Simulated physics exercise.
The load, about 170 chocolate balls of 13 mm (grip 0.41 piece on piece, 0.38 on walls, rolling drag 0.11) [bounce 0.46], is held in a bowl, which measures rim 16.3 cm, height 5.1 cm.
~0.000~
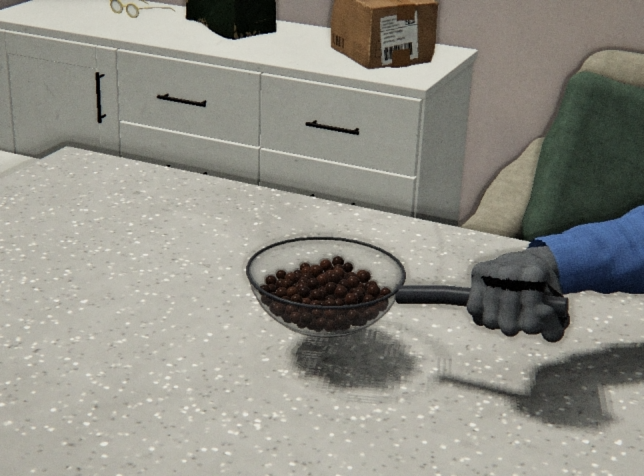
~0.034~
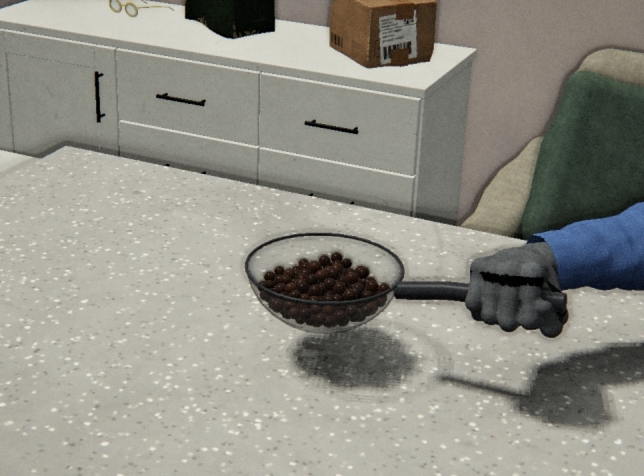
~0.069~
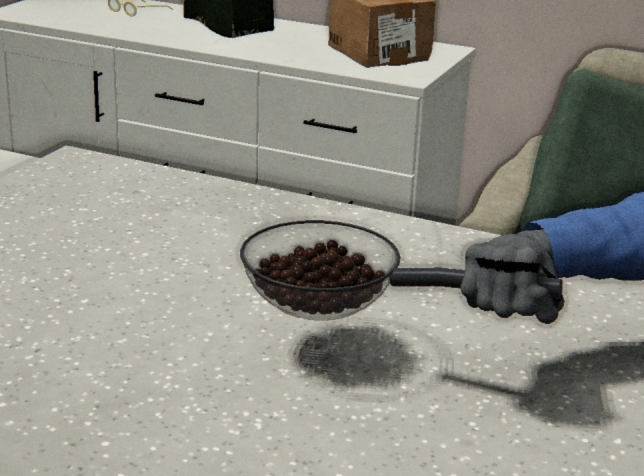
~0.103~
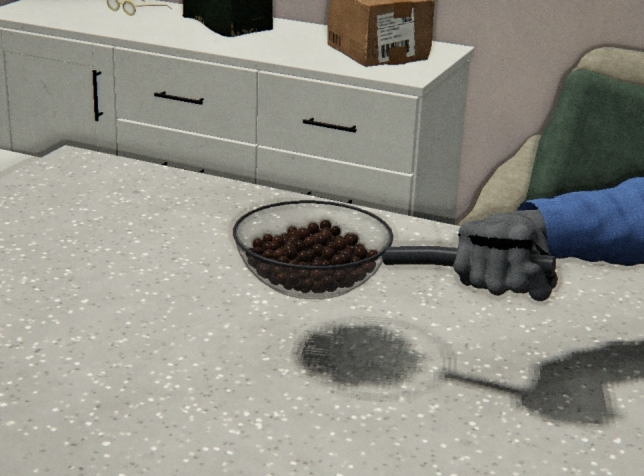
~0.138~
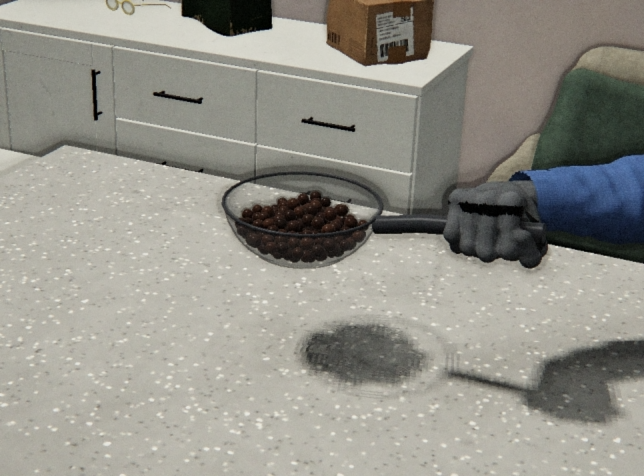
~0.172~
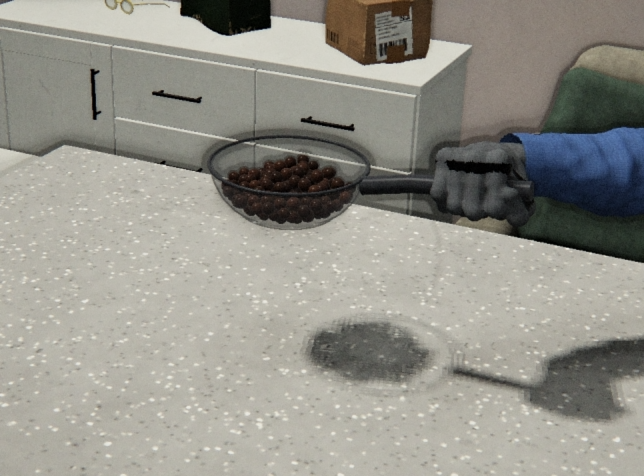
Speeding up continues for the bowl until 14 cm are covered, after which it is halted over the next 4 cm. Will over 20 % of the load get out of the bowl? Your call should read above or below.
My call is above.
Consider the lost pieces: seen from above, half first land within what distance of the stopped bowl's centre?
It comes to close to 20 centimetres.
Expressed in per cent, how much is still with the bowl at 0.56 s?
I'd say close to 30 per cent.
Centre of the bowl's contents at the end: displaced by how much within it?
Roughly 0.5 cm.
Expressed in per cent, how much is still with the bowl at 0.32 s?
Roughly 70 percent of the load, I reckon.
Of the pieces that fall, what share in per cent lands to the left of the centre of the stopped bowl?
100 %.
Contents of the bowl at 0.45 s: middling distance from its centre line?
Estimate: Near 5.5 centimetres.
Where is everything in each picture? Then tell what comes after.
The first frame shows bowl at (324, 314); tilt 0 degrees; moved 0.0 cm; top of the load at (329, 269).
The second frame shows bowl at (323, 309); tilt 0 degrees; moved 0.5 cm; top of the load at (327, 265).
The third frame shows bowl at (319, 296); tilt 0 degrees; moved 1.9 cm; top of the load at (323, 253).
The fourth frame shows bowl at (312, 274); tilt 0 degrees; moved 4.3 cm; top of the load at (316, 233).
The fifth frame shows bowl at (301, 242); tilt 0 degrees; moved 7.8 cm; top of the load at (316, 204).
The sixth frame shows bowl at (288, 202); tilt 0 degrees; moved 12.1 cm; top of the load at (303, 167). Its speed is now 1.41 m/s.
After 0.32 s, bowl 70 %, in the air 30 %; middle of the pieces not yet landed near (224, 72).
Then, at 0.45 s, bowl 30 %, in the air 70 %; middle of the pieces not yet landed near (184, 118).
Then, at 0.56 s, bowl 30 %, fallen left of where it stops 25 %, in the air 45 %; middle of the pieces not yet landed near (170, 214).
After 0.67 s, bowl 30 %, fallen left of where it stops 65 %; middle of the pieces not yet landed near (273, 147).
In the end, at 1.0 s, bowl 30 %, fallen left of where it stops 65 %.
